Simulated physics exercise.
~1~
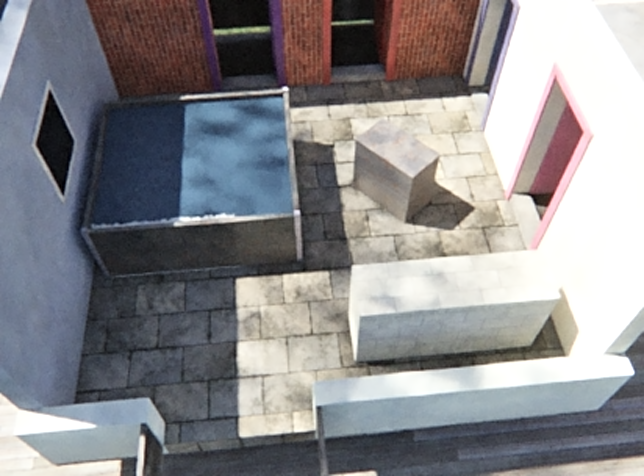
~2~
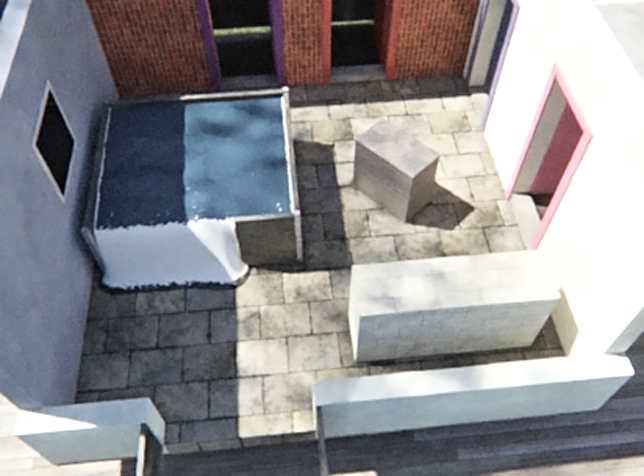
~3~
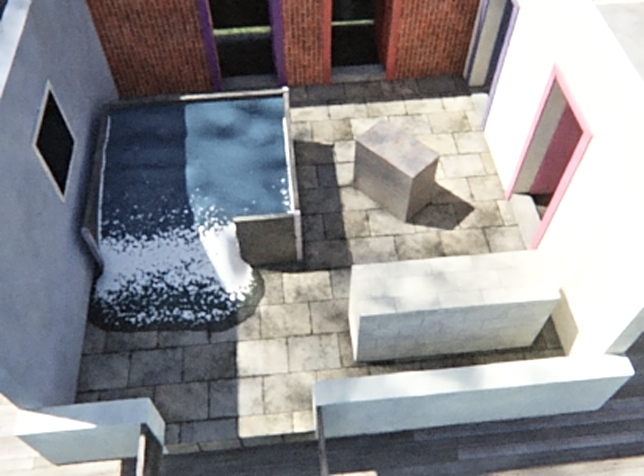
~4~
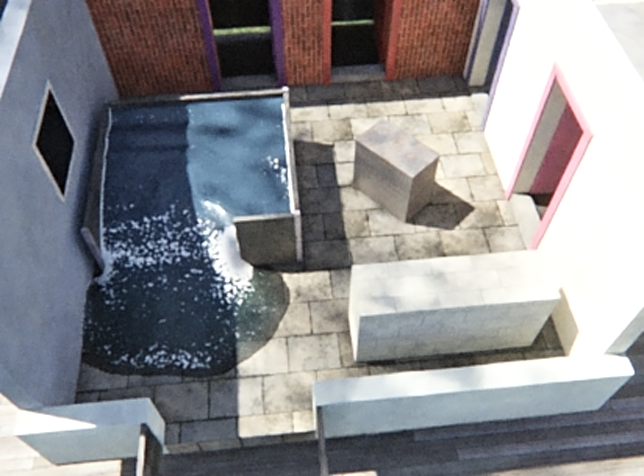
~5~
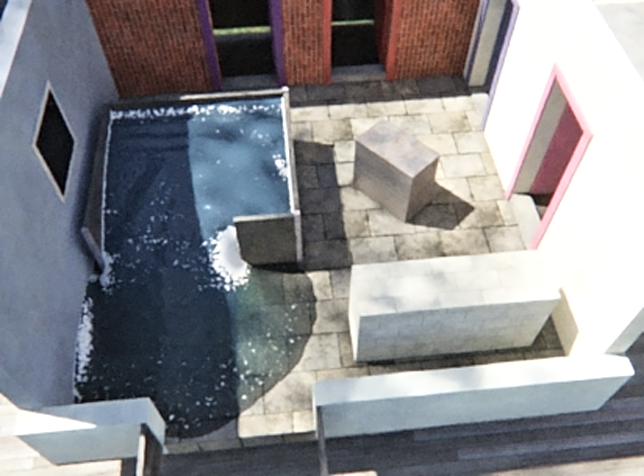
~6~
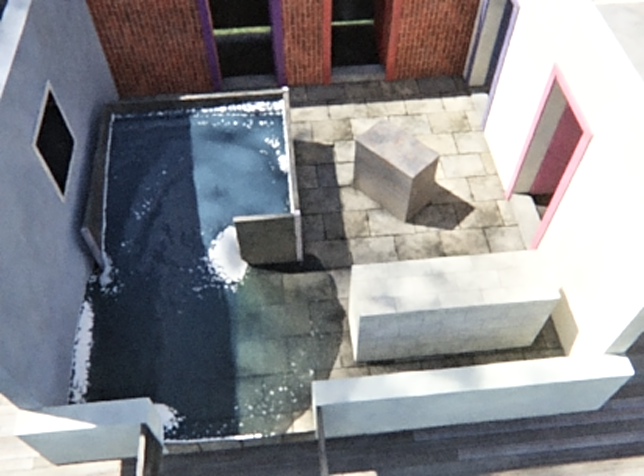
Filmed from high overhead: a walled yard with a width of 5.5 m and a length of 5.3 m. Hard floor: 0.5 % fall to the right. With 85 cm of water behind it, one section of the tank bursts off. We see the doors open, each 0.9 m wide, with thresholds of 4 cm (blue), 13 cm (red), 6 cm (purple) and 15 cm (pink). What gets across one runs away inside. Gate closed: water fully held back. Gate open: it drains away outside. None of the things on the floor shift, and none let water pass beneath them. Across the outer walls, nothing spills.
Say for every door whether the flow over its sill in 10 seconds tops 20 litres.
In order: The blue door tops the limit, the red door never tops the limit, the purple door never tops the limit, the pink door never tops the limit.
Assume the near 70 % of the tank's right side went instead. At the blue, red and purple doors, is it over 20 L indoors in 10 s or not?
Here's how it goes: Blue exceeds it, red exceeds it, purple exceeds it.
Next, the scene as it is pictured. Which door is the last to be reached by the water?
Last: Red.
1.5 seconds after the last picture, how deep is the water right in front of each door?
Depths: Blue door 0 cm, red door 0 cm, purple door 0 cm, pink door 0 cm.
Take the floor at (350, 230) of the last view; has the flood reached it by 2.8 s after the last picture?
Looks like it's submerged.
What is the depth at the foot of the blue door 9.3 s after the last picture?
Looks like about 11.0 cm at that spot.
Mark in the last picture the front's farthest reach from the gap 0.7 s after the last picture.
That lands around (469, 392) in the last picture.
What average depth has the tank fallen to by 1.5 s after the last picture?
The mean depth is some 37 cm.
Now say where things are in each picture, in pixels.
Still water, 85 cm deep, in the tank at (196, 159), in the first frame.
The front is at (104, 278), 0.9 m from the gap at (173, 256); 0.3 m2 of floor is under water; 85 cm left at the back of the tank, in the second frame.
Water pours out at (173, 256) and has run 1.1 m, to (90, 308); typically 13 cm deep outside, 85 cm at the tank's back, in the third frame.
The front is at (224, 365), 1.5 m from the gap at (174, 258); 2.7 m2 of floor is under water; 83 cm left at the back of the tank, in the fourth frame.
The front is at a hidden place, 2.1 m from the gap at (174, 258); 4.6 m2 of floor is under water; 76 cm left at the back of the tank, in the fifth frame.
The front is at a hidden place, 2.5 m from the gap at (174, 258); 5.7 m2 of floor is under water; 73 cm left at the back of the tank, in the sixth frame.
Then, 0.7 s after the last picture water covers 25 % of the floor and is deepest (74 cm) near (72, 431); blue door not reached, red door not reached, purple door not reached, pink door not reached.
Then, 1.5 s after the last picture water covers 30 % of the floor and is deepest (55 cm) near (89, 429); blue door not reached, red door not reached, purple door not reached, pink door not reached.
Then, 2.8 s after the last picture water covers 45 % of the floor and is deepest (44 cm) near (564, 383); blue door not reached, red door not reached, purple door not reached, pink door not reached.
Then, 5.3 s after the last picture water covers 90 % of the floor and is deepest (25 cm) near (564, 383); blue door 3 cm at the sill, 0 L in, red door 12 cm at the sill, 0 L in, purple door 2 cm at the sill, 0 L in, pink door 6 cm at the sill, 0 L in.
Then, 9.3 s after the last picture water covers 95 % of the floor and is deepest (14 cm) near (564, 383); blue door 11 cm at the sill, 75 L in, red door 7 cm at the sill, 0 L in, purple door 8 cm at the sill, 5 L in, pink door 5 cm at the sill, 0 L in.
